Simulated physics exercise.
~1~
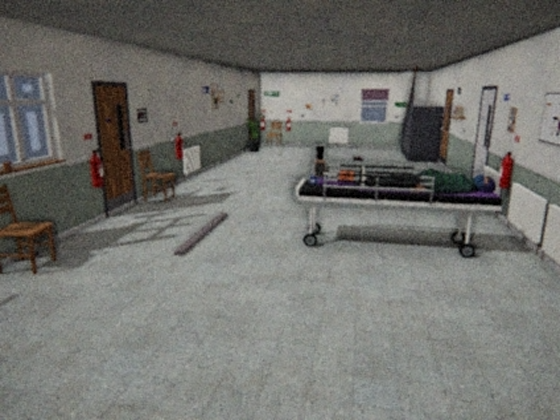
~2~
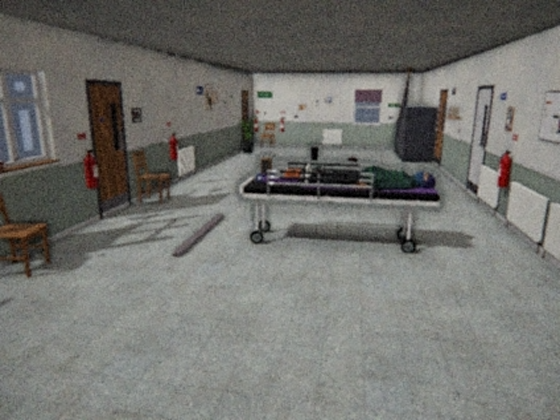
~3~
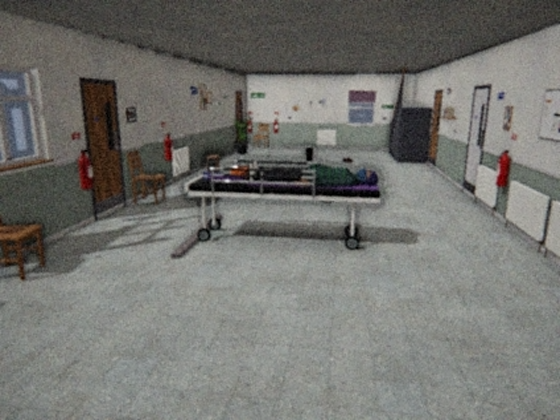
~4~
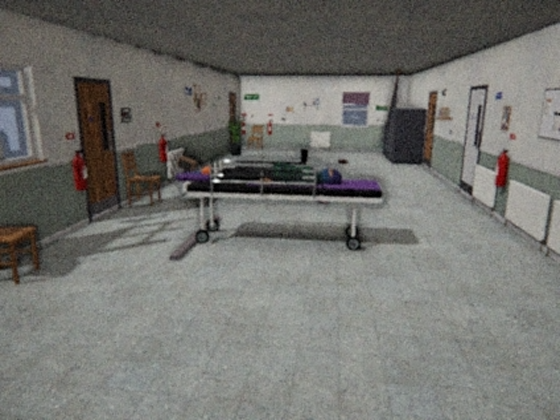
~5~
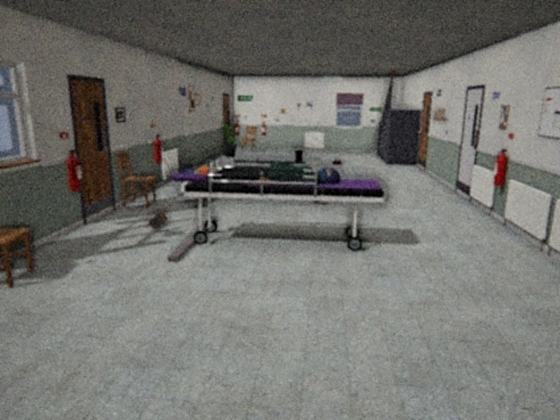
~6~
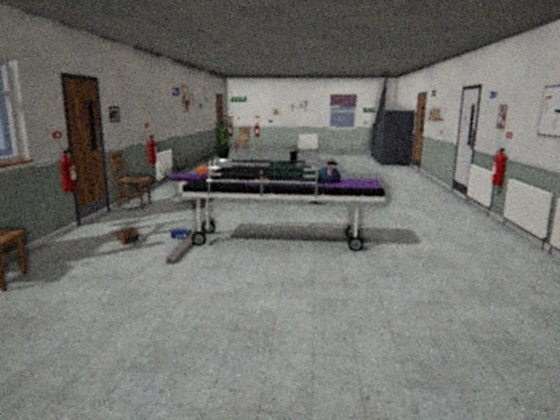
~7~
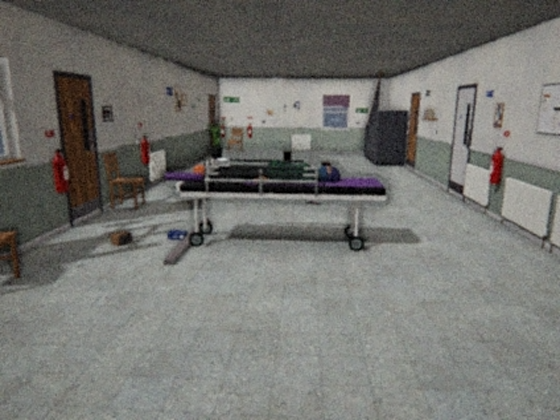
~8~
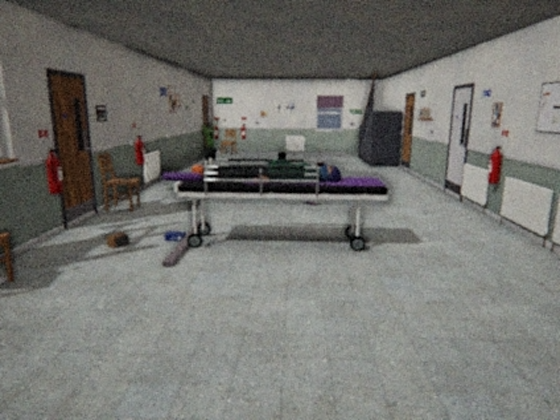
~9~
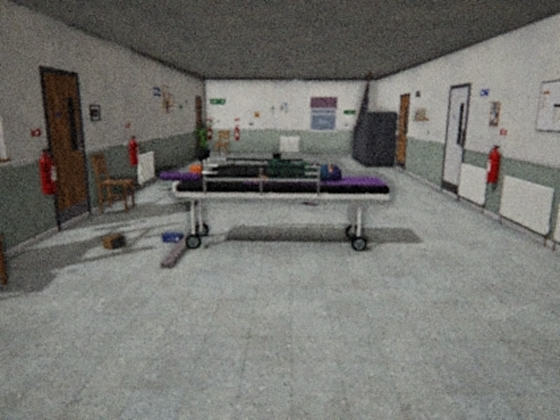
In a hospital corridor, a trolley carrying a person rolls left, stops abruptly, and small items fall off.
